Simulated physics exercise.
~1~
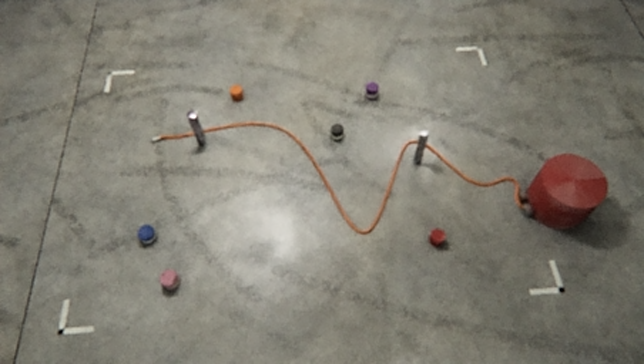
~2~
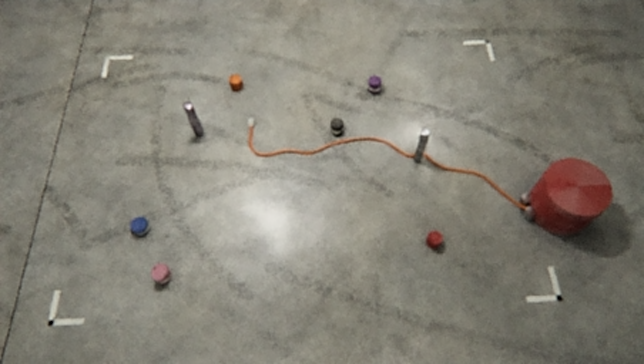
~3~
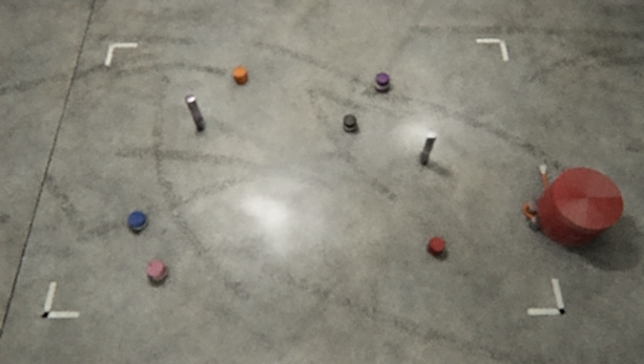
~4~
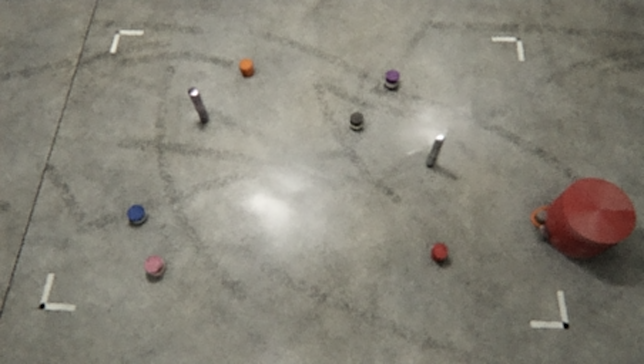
On a gray concrete floor, an orange cord winding past two upright posts was drawn rightward toward a big red reel, the small black container shifting slightly right along the way, until only a short end remained out beside the reel.
